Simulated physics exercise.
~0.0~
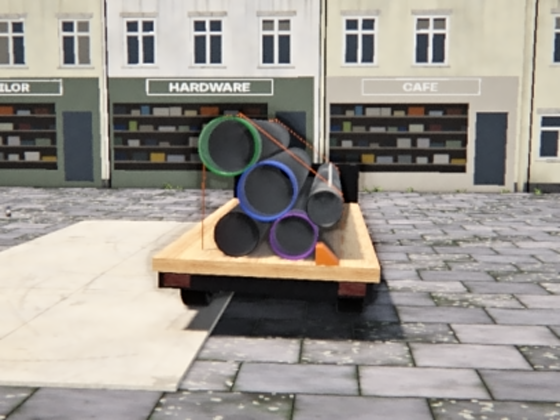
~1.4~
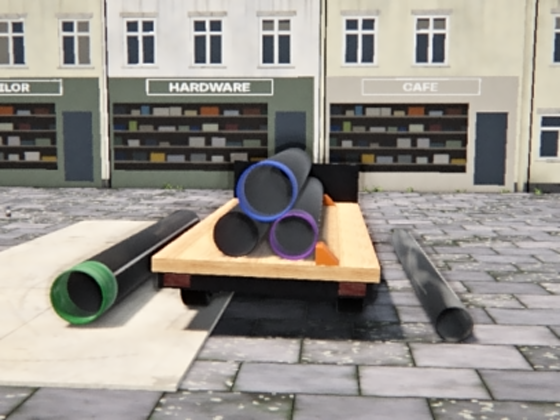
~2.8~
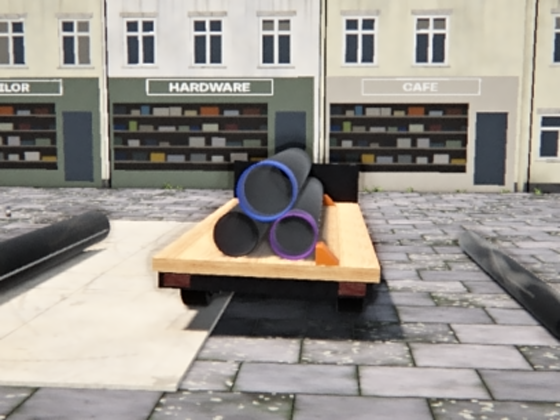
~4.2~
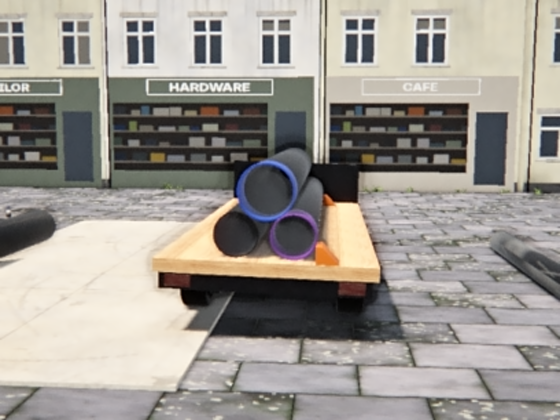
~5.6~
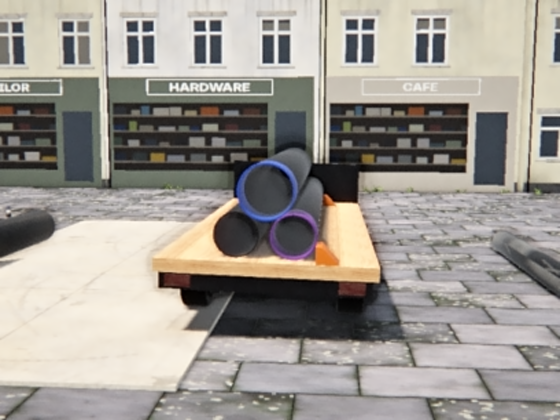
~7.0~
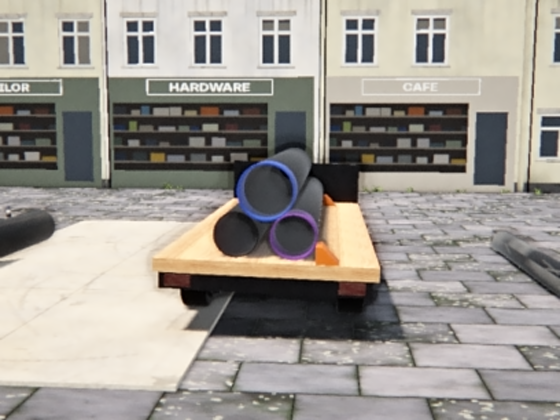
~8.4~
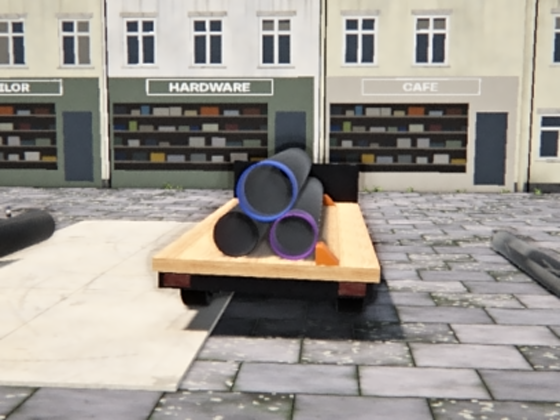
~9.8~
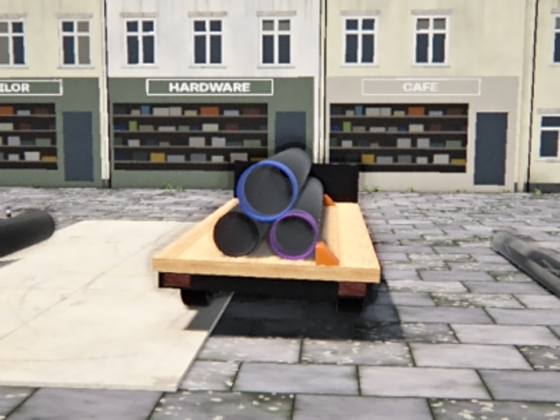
To begin with, a low trailer seen from behind stands on a paved street before a hardware shop and a cafe, carrying five strapped dark pipes, three of them marked with green, blue and purple rims. The straps disappear and the stack comes apart. The green-rimmed pipe drops off the left side while a plain grey one falls off the right. Both roll outward across the ground, turning at an angle, until they come to rest near the edges of the view. The blue-rimmed pipe stays perched on the purple-rimmed one and a plain one, all still aboard.
